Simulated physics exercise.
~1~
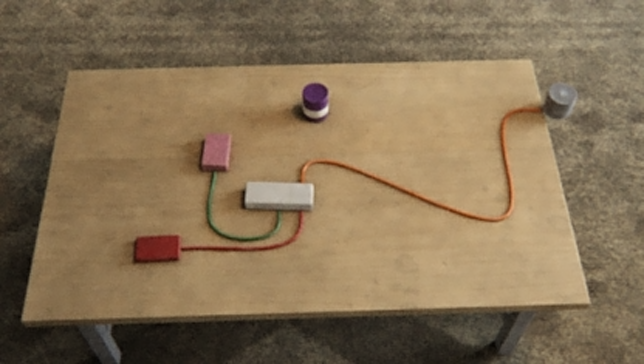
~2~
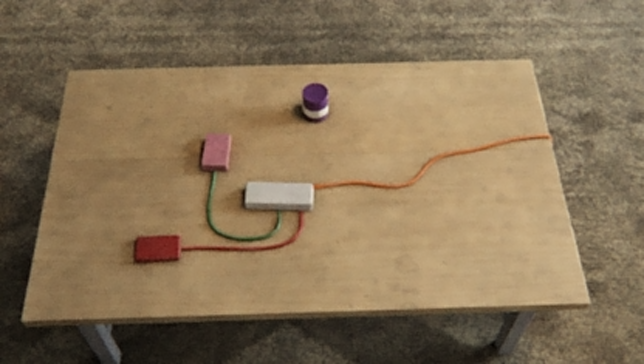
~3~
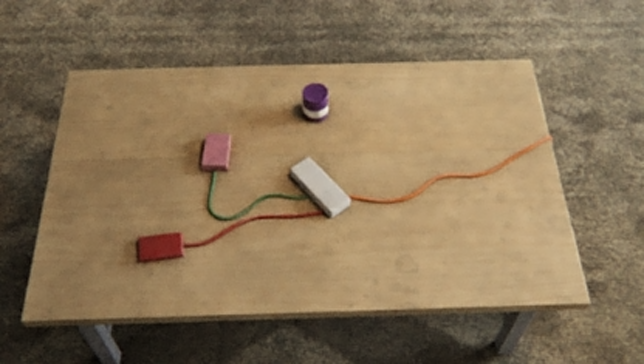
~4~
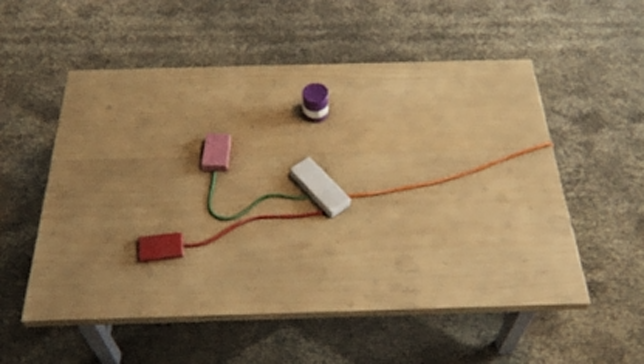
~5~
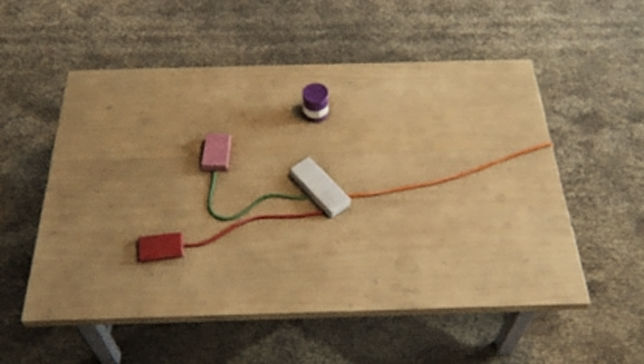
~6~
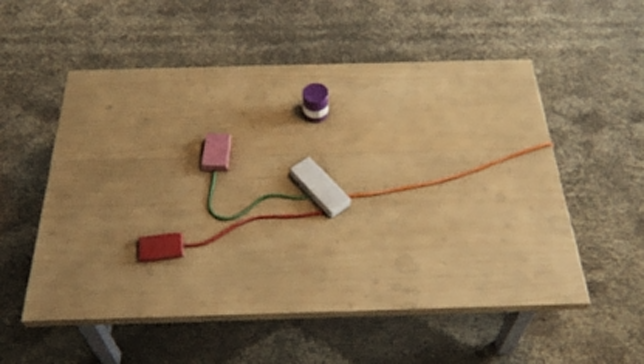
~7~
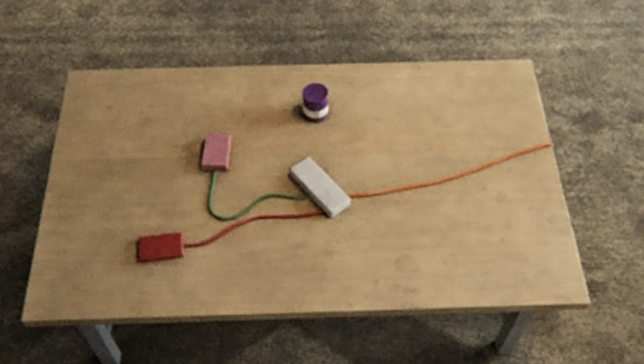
A grey speaker at the table's right edge drops out of view, its orange cable pulling taut and swivelling the white power strip slightly to the right, shifting the green and red cables, while the pink drive, red phone and purple tin stay put and everything comes to rest.
